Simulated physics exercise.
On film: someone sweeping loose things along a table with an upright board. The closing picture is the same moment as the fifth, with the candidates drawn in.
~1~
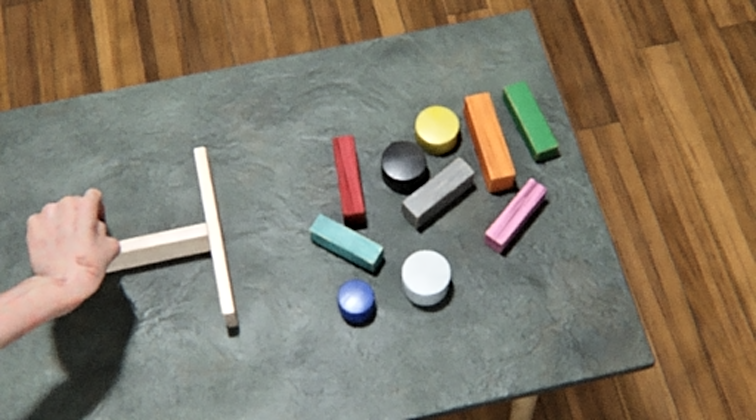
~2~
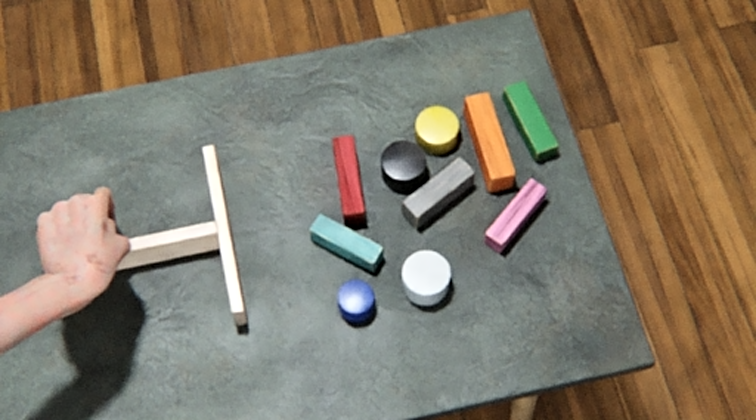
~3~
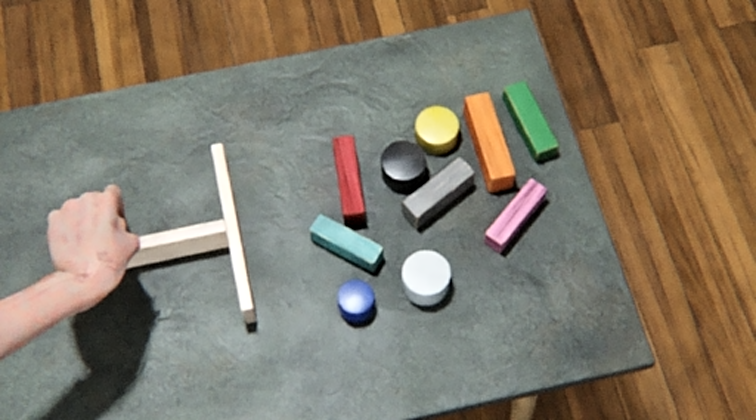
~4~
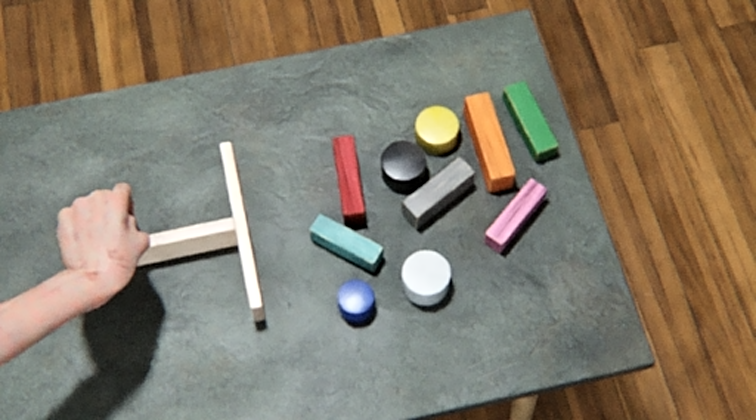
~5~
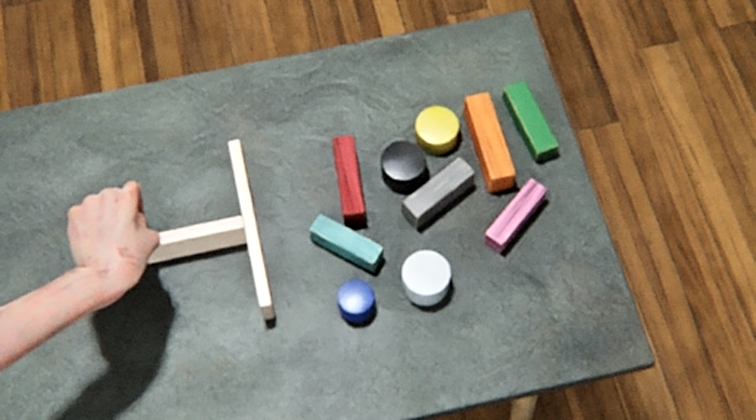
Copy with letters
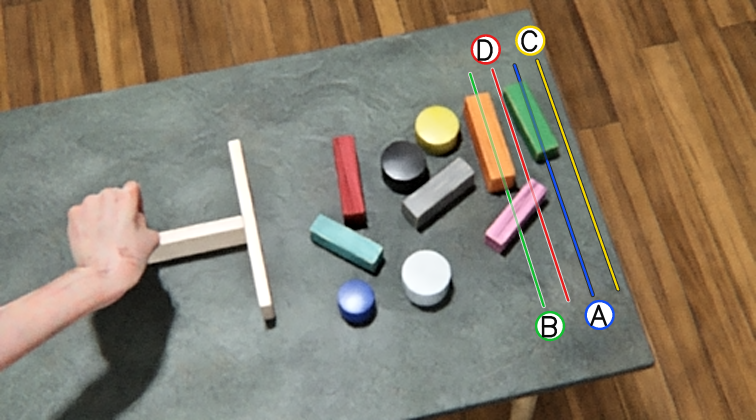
On a dark tabletop above a wooden floor, a hand slid an upright T-shaped wooden board slowly a short way right, toward scattered coloured sticks and round tins, which stayed still and untouched.
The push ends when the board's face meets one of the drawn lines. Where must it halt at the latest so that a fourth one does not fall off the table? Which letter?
No fourth one falls up to D.
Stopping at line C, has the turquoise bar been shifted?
By then, yes.
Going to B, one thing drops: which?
The green stick goes over.
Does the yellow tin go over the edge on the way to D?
By then, no.
On the marked copy, A at (552, 174); B at (505, 184); C at (575, 169); D at (528, 179).
With D. Early on, board (351, 198); blue tin (389, 305); turquoise bar (380, 246).
Further on, board (451, 178); green stick (542, 116); orange stick (525, 127).
At the end, board (528, 162); orange stick over the edge; green stick over the edge; two fallen.
As for the rest, A drops five; B is within the limit but short; C drops seven.
